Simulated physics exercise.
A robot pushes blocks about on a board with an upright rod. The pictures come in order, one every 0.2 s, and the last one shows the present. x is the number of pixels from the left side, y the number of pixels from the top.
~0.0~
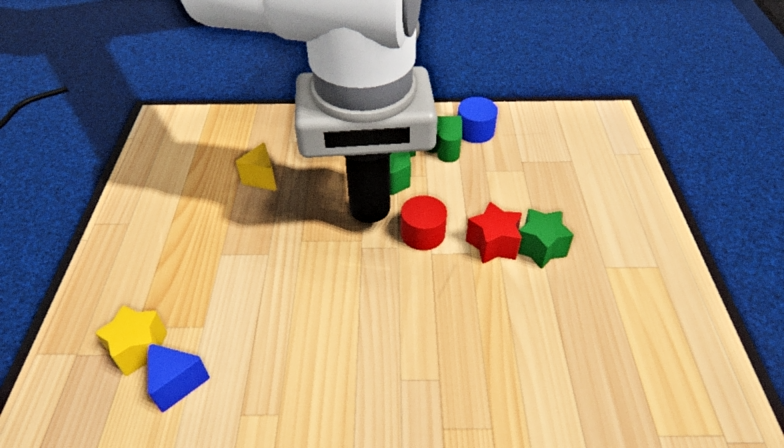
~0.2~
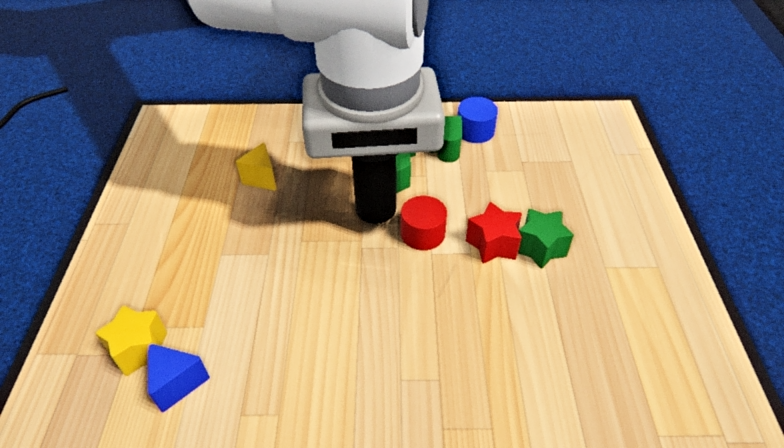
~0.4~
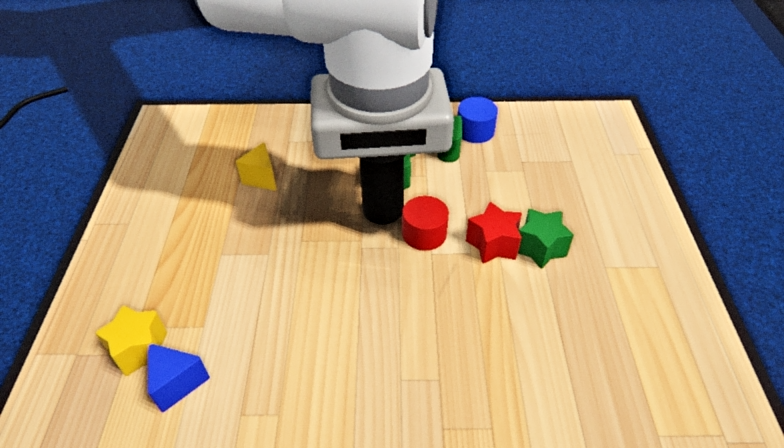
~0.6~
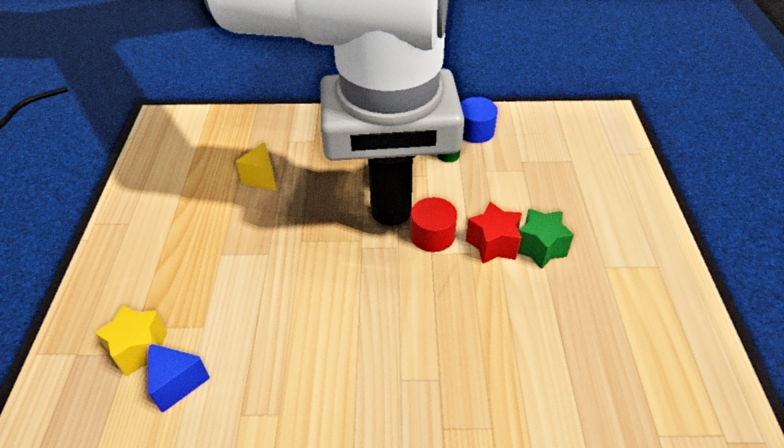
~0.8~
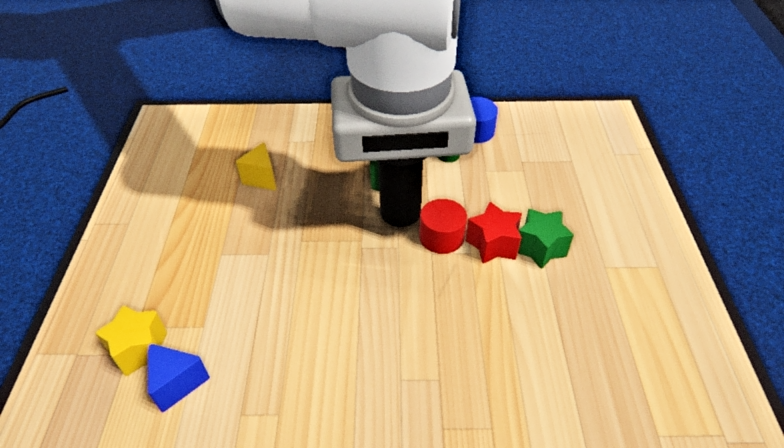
A white robot arm holding an upright black rod stands over a pale wooden board on blue carpet, seen from above at an angle by a still camera. Green and blue blocks sit behind it, a red cylinder, red star and green star to its right, and yellow and blue pieces to the left. The rod slides slowly right, nudging the red cylinder toward the unmoving red star.
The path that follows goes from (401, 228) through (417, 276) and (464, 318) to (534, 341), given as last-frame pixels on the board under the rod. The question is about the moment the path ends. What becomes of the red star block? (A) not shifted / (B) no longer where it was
A.
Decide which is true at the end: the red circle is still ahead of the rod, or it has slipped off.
Answer: Slipped away.
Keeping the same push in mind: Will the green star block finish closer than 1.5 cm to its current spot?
I expect so.
One third of the way, rod (418, 262); red circle (451, 224).
Two thirds of the way, rod (466, 304); red circle (451, 224).
At the end, rod (539, 327); red circle (451, 224); red star block not moved; green star block not moved.
